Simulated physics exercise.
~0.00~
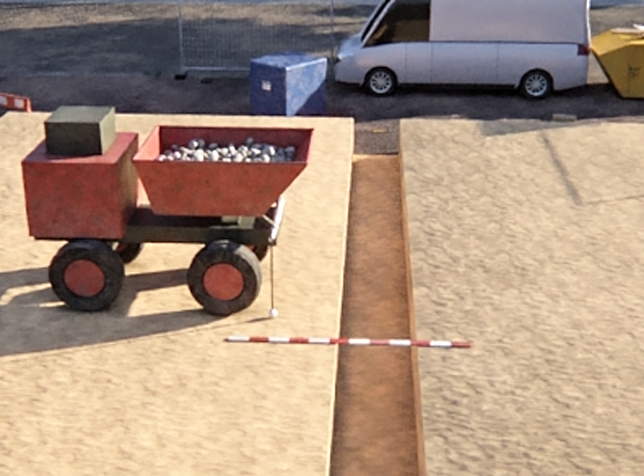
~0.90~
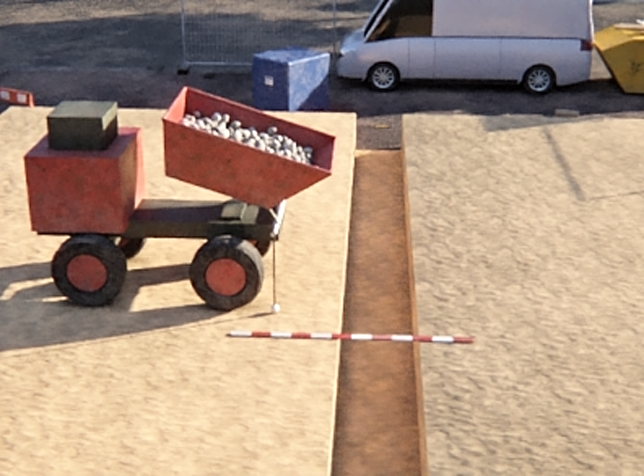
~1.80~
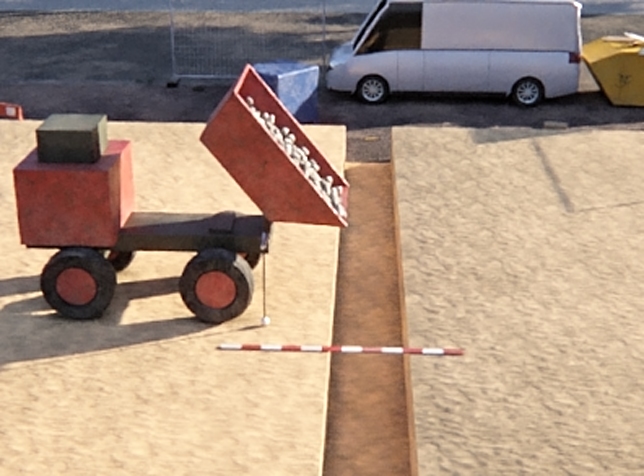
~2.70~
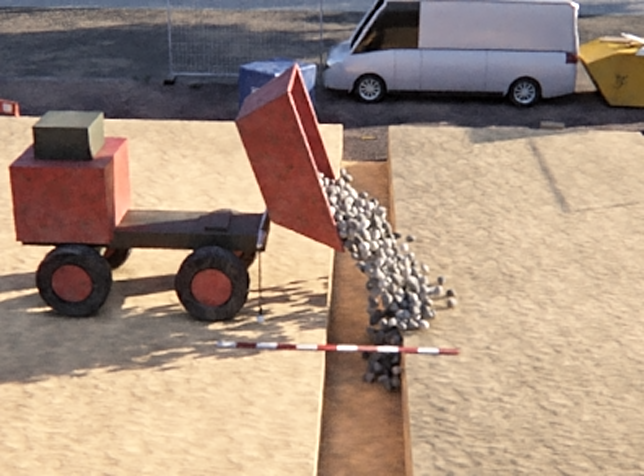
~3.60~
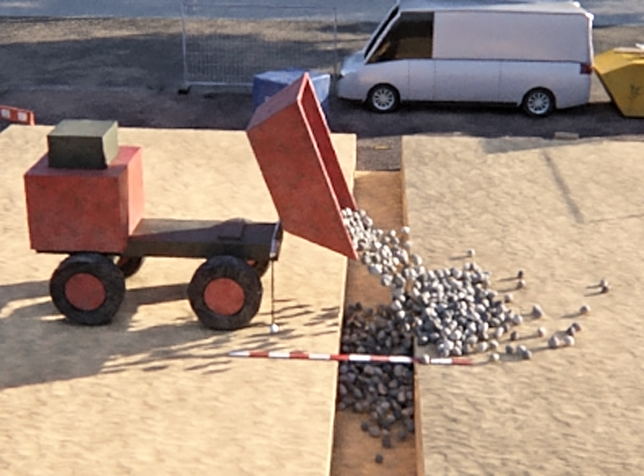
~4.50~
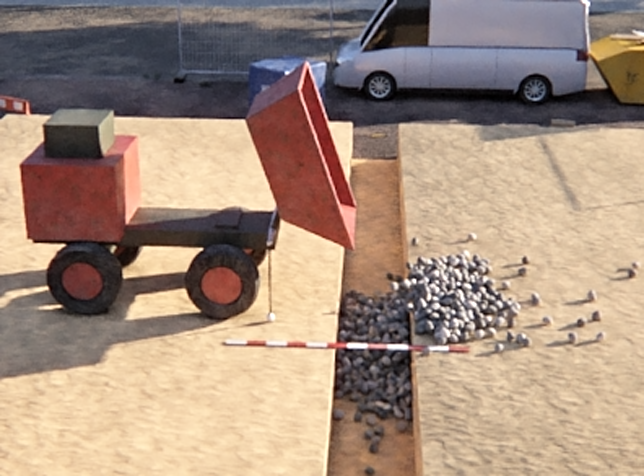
In the video, a small red dumper beside a trench tips its skip steeply forward, pouring round grey stones out to the right. They pile up in the trench and over its far edge, a few scattering beyond, until the skip is raised and empty.
